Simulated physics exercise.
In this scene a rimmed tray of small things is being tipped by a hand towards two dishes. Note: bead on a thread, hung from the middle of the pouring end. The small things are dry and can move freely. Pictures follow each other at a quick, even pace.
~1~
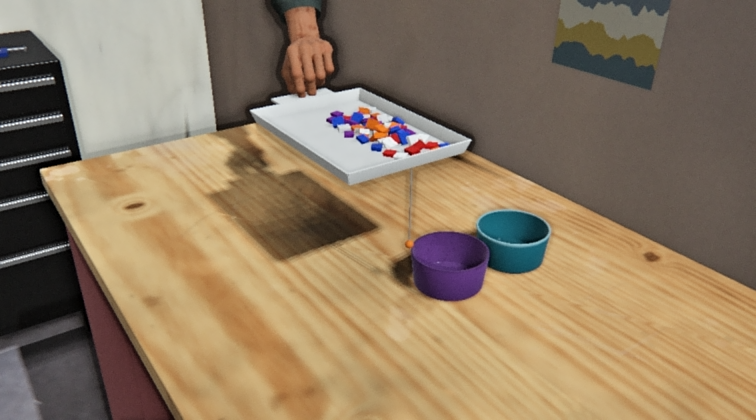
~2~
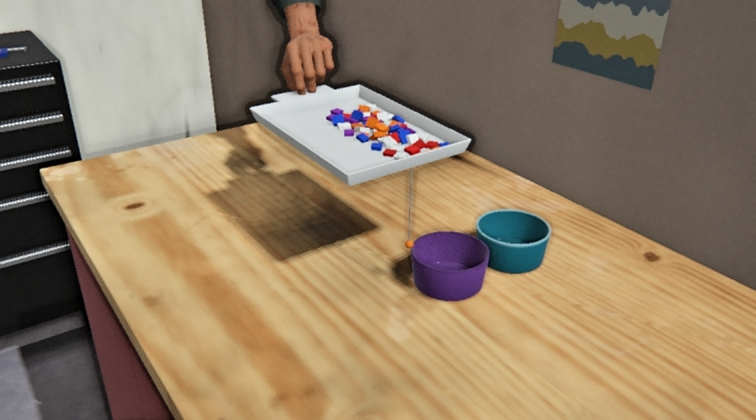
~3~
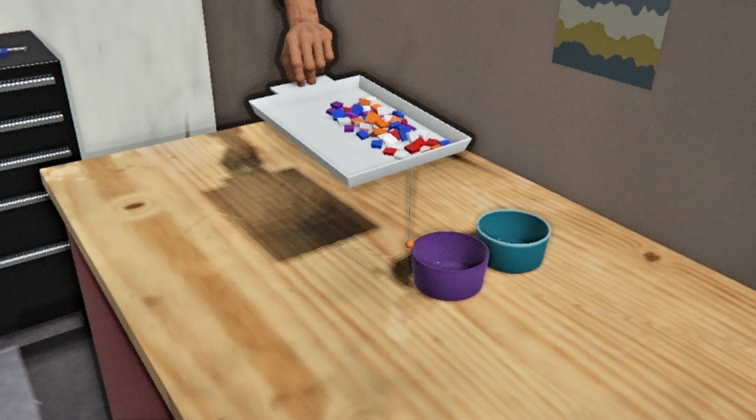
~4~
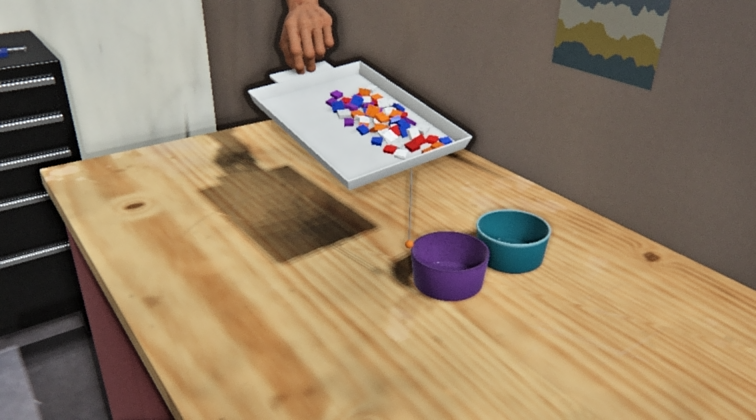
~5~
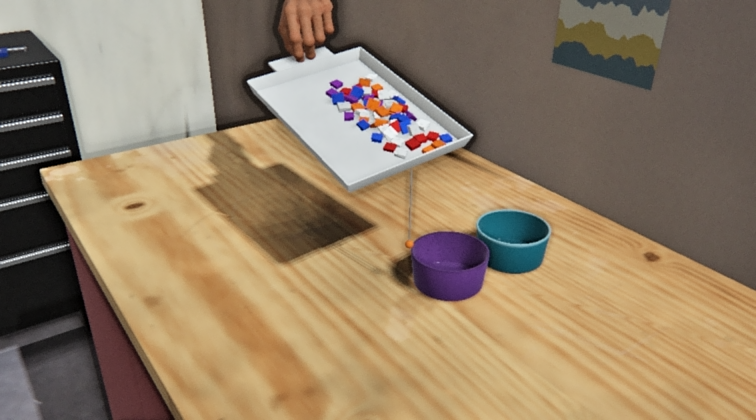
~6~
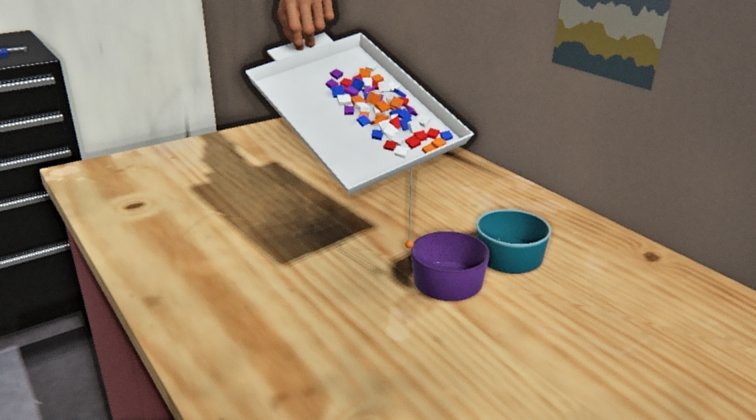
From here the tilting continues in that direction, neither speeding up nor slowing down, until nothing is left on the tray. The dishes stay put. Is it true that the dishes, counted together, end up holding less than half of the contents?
Yes, less than half.
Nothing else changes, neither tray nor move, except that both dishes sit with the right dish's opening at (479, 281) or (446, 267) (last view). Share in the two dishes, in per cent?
Trial 1: 0 percent; trial 2: 70 percent.
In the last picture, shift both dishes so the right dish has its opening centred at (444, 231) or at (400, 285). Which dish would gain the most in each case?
First try: The left-side dish; second try: The right-side dish.
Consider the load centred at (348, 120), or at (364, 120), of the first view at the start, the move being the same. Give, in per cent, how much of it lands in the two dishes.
First 0 %, then 0 %.
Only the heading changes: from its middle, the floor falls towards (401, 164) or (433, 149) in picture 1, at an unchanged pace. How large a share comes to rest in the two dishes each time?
Near 50 % and, after that, 70 %.
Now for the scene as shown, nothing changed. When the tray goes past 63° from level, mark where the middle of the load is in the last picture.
Look around (373, 170) in the last picture.
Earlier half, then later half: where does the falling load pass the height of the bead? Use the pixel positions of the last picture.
The early half goes through (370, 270), the late half through (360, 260).
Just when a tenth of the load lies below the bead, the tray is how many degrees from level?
It has tipped about 75 degrees.
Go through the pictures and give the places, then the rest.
The first picture shows corners of the pouring end at (350, 171) and (464, 139), level; middle of the load at (381, 129), mosaic tiles; left dish at (475, 281); right dish at (538, 255); bead on its thread at (409, 244).
The second picture shows corners of the pouring end at (350, 172) and (465, 139), level; middle of the load at (381, 128).
The third picture shows corners of the pouring end at (350, 174) and (465, 138), tipped barely, lowest at the left corner; middle of the load at (381, 124).
The fourth picture shows corners of the pouring end at (350, 177) and (465, 136), tipped a little, lowest at the left corner; middle of the load at (382, 118).
The fifth picture shows corners of the pouring end at (350, 180) and (466, 134), tipped clearly, lowest at the left corner; middle of the load at (382, 112).
The sixth picture shows corners of the pouring end at (350, 184) and (467, 133), tipped clearly, lowest at the left corner; middle of the load at (383, 107); left dish at (475, 281); right dish at (538, 255).
Soon after the last picture, tray tipped steeply; nearly all on the tray; a small part in the air.
A little later, tray tipped past a quarter turn; a small part on the tray; about two thirds outside both; about a quarter in the air.
Later still, tray tipped past a quarter turn; all outside both.
At rest, tray tipped past a quarter turn; none in the left dish; none in the right dish; all outside both.
